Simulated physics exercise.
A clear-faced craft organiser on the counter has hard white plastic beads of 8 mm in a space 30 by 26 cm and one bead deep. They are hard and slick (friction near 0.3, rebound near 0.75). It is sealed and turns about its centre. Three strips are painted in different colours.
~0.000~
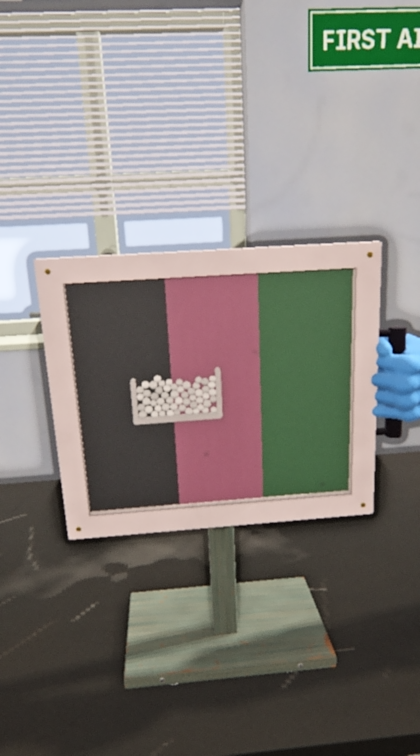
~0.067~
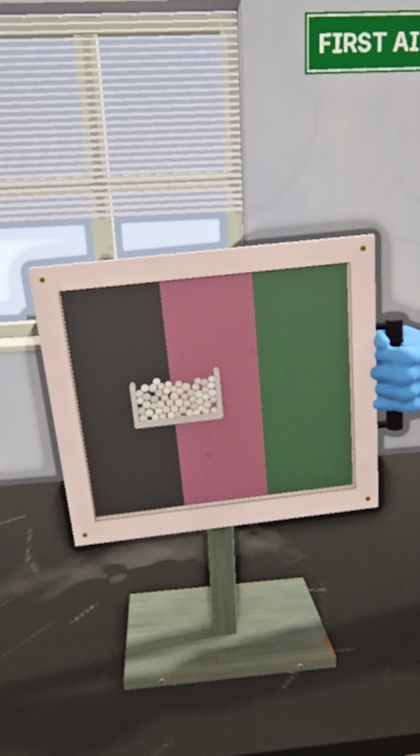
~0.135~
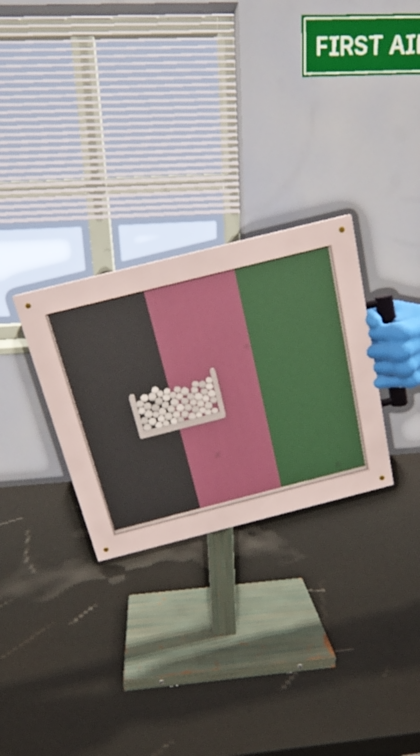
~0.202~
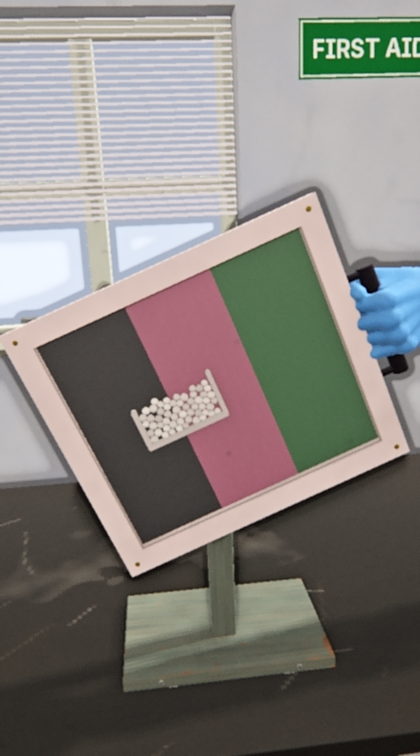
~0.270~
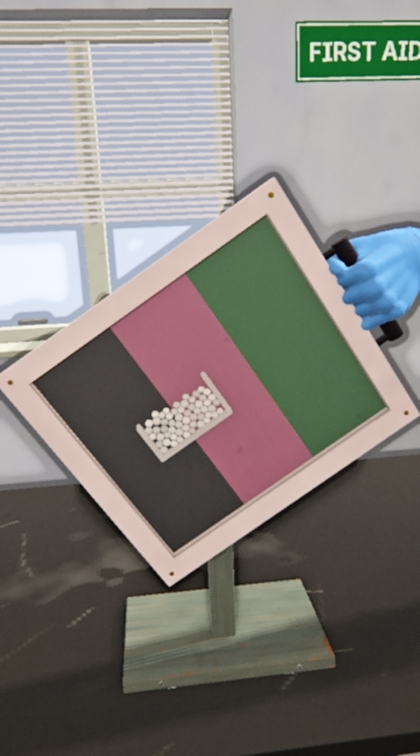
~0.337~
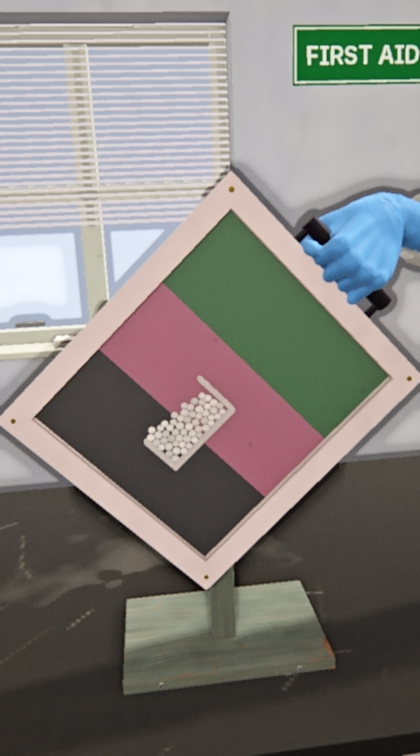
A gloved hand turns a striped, framed board anticlockwise, tilting its small tray of white beads.
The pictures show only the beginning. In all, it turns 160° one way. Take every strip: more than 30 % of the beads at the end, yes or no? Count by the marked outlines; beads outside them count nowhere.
Pink strip no, green strip no, black strip yes.
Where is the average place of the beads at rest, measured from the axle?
About 7 cm right and 14 cm below.
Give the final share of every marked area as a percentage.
Pink strip: 0; green strip: 0; black strip: 100.
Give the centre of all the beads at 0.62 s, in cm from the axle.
About 2 cm left and 7 cm below.
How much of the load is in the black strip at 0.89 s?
Roughly 100 per cent.
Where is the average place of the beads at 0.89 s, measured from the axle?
About 1 cm right and 14 cm below.
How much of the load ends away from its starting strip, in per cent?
Roughly 55 per cent.
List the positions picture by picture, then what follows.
In the first frame, level; about 60 beads; beads' middle (178, 397); highest (158, 379); pink (217, 394), green (306, 388), black (126, 400).
In the second frame, turned 3° anticlockwise; beads' middle (178, 400); highest (157, 382).
In the third frame, turned 10° anticlockwise; beads' middle (178, 405); highest (209, 381); wall ends (132, 398) to (213, 371).
In the fourth frame, turned 21° anticlockwise; beads' middle (180, 412); highest (204, 383).
In the fifth frame, turned 32° anticlockwise; beads' middle (183, 419); highest (201, 390).
In the sixth frame, turned 43° anticlockwise; beads' middle (187, 426); highest (202, 396); pink (216, 396), green (280, 331), black (154, 459).
After 0.62 s, it stands 89° anticlockwise; the beads' middle is 2 cm left of and 7 cm below the centre; pink 20 %, black 80 %.
After 0.89 s, it stands 132° anticlockwise; the beads' middle is 1 cm right of and 14 cm below the centre; black 100 %.
After 1.13 s, it stands 160° anticlockwise; the beads' middle is 7 cm right of and 14 cm below the centre; black 100 %.
At rest by 1.6 s, it stands 160° anticlockwise; pink 0 %, green 0 %, black 100 %.
